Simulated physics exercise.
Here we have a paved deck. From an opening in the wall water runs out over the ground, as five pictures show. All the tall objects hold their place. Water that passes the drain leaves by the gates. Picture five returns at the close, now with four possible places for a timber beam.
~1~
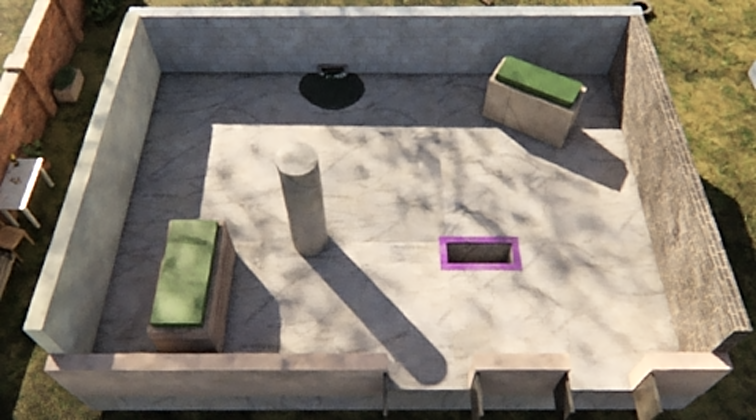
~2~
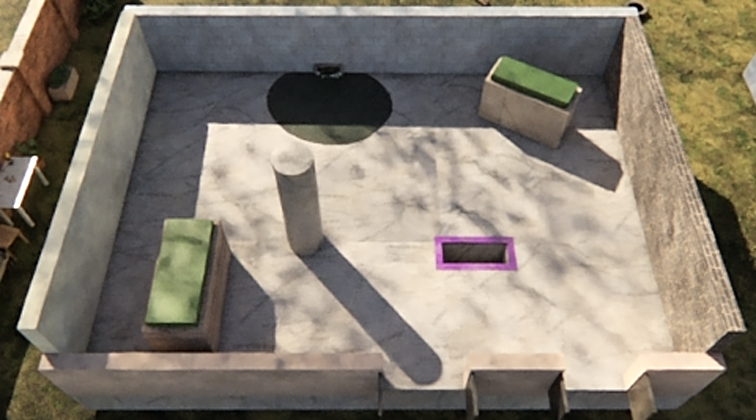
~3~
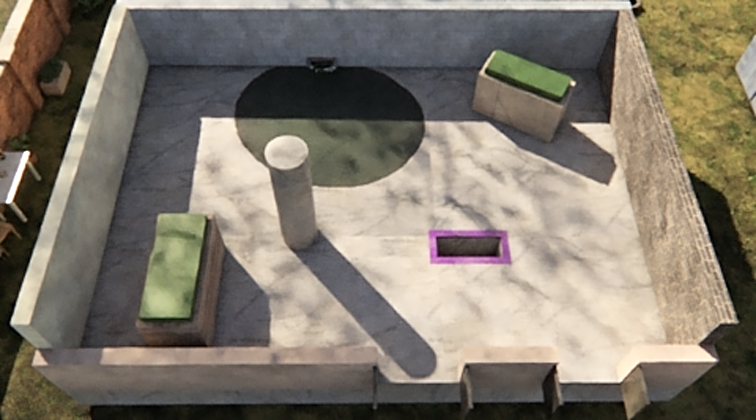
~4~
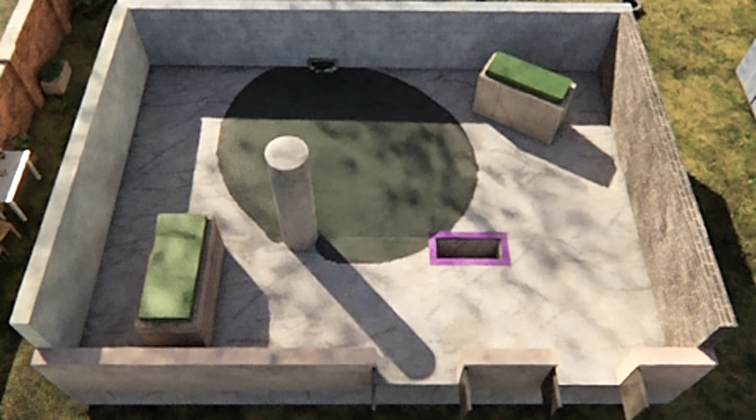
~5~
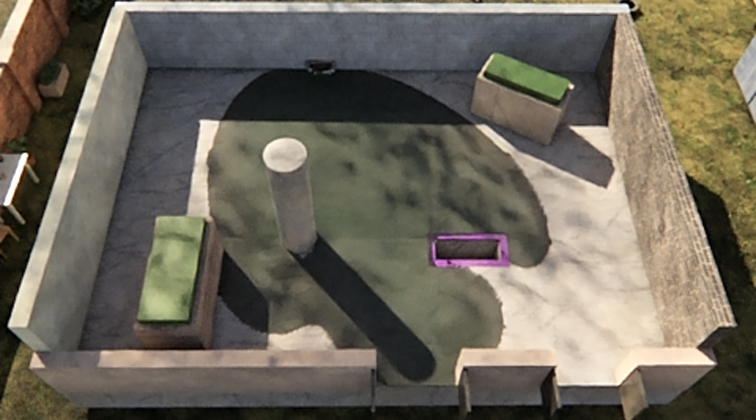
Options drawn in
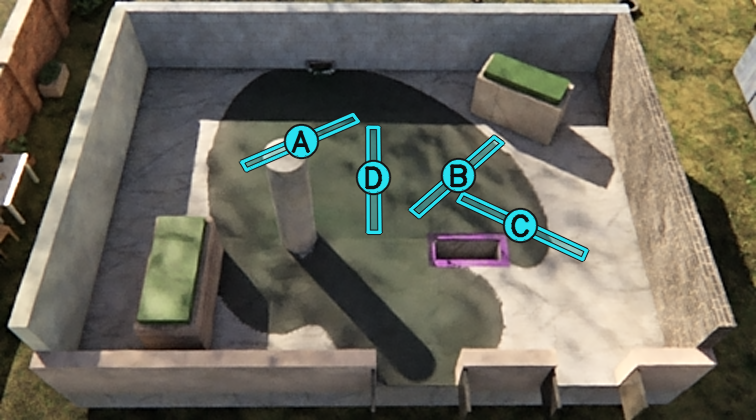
A dark, wet patch spread from a small outlet by the back wall across the paved deck, passing around the round pillar and then reaching the purple-edged drain, while the green-topped blocks stayed put.
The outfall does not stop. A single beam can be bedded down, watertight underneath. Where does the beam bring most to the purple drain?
Best: C.
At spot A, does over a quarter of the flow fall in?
No.
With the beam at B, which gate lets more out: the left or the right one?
The left gate.
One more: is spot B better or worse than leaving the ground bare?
Worse.
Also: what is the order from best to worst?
The order is C, A, D, B.
On the marked copy, A from (244, 166) to (355, 118); B from (414, 213) to (498, 140); C from (460, 197) to (584, 254); D from (374, 232) to (373, 127).
With A, about 16 % of the stream goes into the purple drain, about 79 % out by the gates.
With B, about 5 % of the stream goes into the purple drain, about 93 % out by the gates.
With C, about 24 % of the stream goes into the purple drain, about 76 % out by the gates.
With D, about 10 % of the stream goes into the purple drain, about 89 % out by the gates.
